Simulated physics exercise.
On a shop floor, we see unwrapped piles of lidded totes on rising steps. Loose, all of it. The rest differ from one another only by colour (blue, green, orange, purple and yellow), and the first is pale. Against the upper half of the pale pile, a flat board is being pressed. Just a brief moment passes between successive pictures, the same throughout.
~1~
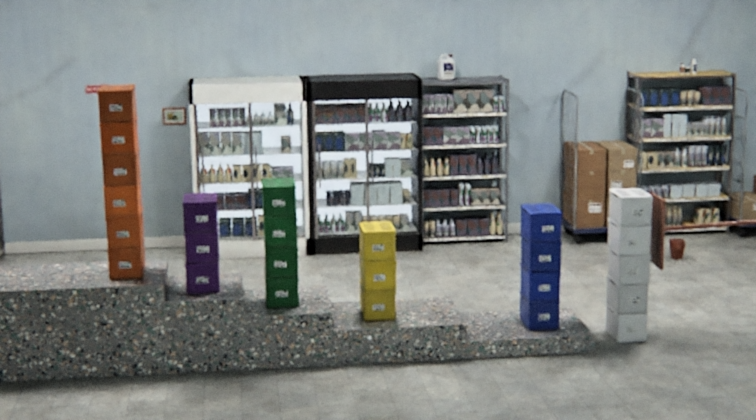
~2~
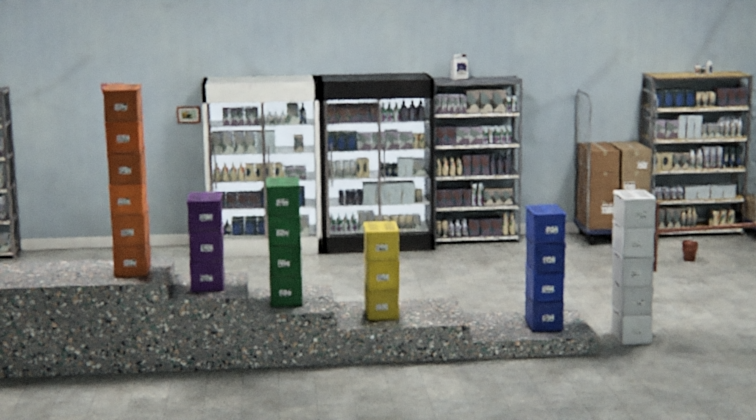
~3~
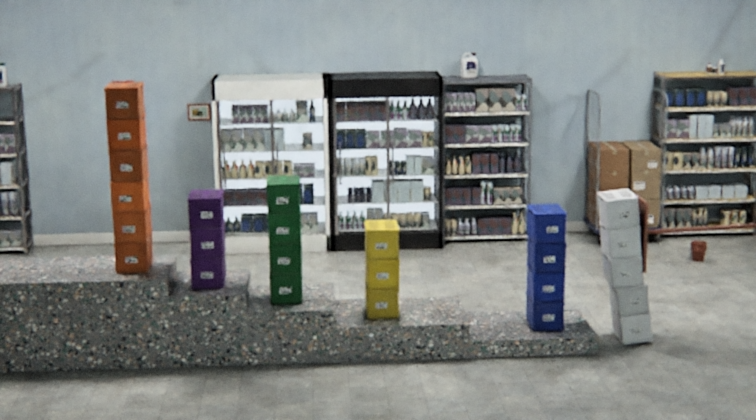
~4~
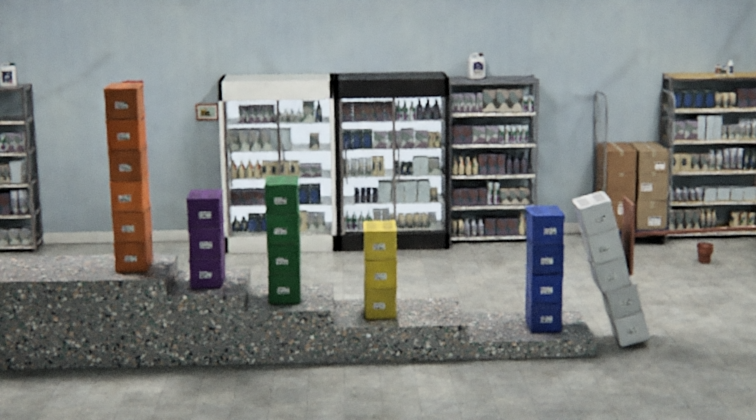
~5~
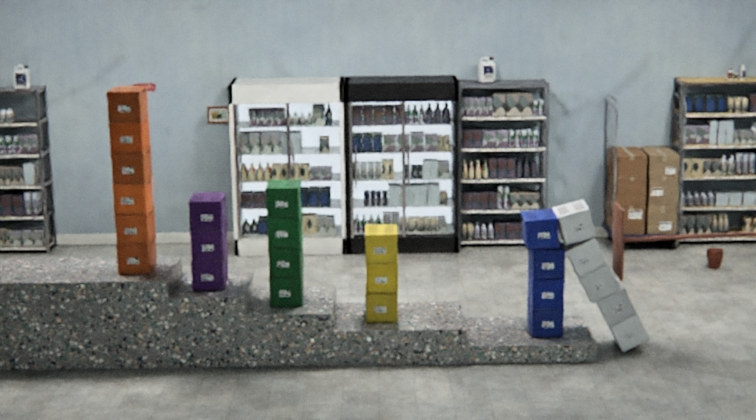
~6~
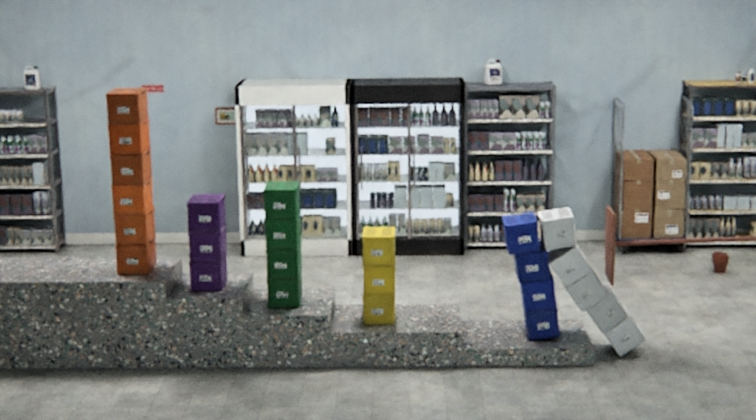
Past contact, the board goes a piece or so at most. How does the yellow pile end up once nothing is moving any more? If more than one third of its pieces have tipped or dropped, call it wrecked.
The yellow pile stays largely upright.
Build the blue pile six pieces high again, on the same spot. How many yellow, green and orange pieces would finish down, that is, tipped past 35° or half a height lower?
When it all settles, yellow has 2 down, green has 0, and orange has 0.
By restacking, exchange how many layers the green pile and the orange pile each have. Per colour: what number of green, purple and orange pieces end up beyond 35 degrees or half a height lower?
By colour, green 0, purple 0, orange 0.
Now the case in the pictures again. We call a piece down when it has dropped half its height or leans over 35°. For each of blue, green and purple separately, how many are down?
Once everything settles, the down count is blue 4, green 0 and purple 0.
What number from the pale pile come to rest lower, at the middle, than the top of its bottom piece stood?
That would be 1 in total.
Soon after the last picture, 4 of the pale pile down; none of the 3 yellow totes down (0 of 20 in all colours); top yellow tote unmoved; top blue tote leaning a little.
A little later, 5 of the pale pile down; none of the 3 yellow totes down (0 of 20 in all colours); top yellow tote unmoved; top blue tote leaning well over, half its height lower.
Later still, 5 of the pale pile down; none of the 3 yellow totes down (4 of 20 in all colours); top yellow tote unmoved; top blue tote leaning steeply, some two heights lower.
After that, 5 of the pale pile down; none of the 3 yellow totes down (4 of 20 in all colours); top yellow tote shifted a little; top blue tote on its side.
At rest, 5 of the pale pile down; none of the 3 yellow totes down (4 of 20 in all colours); top yellow tote shifted a little; top blue tote on its side. As the last picture would show them, middles, top yellow tote near (375, 246), top blue tote near (410, 303).
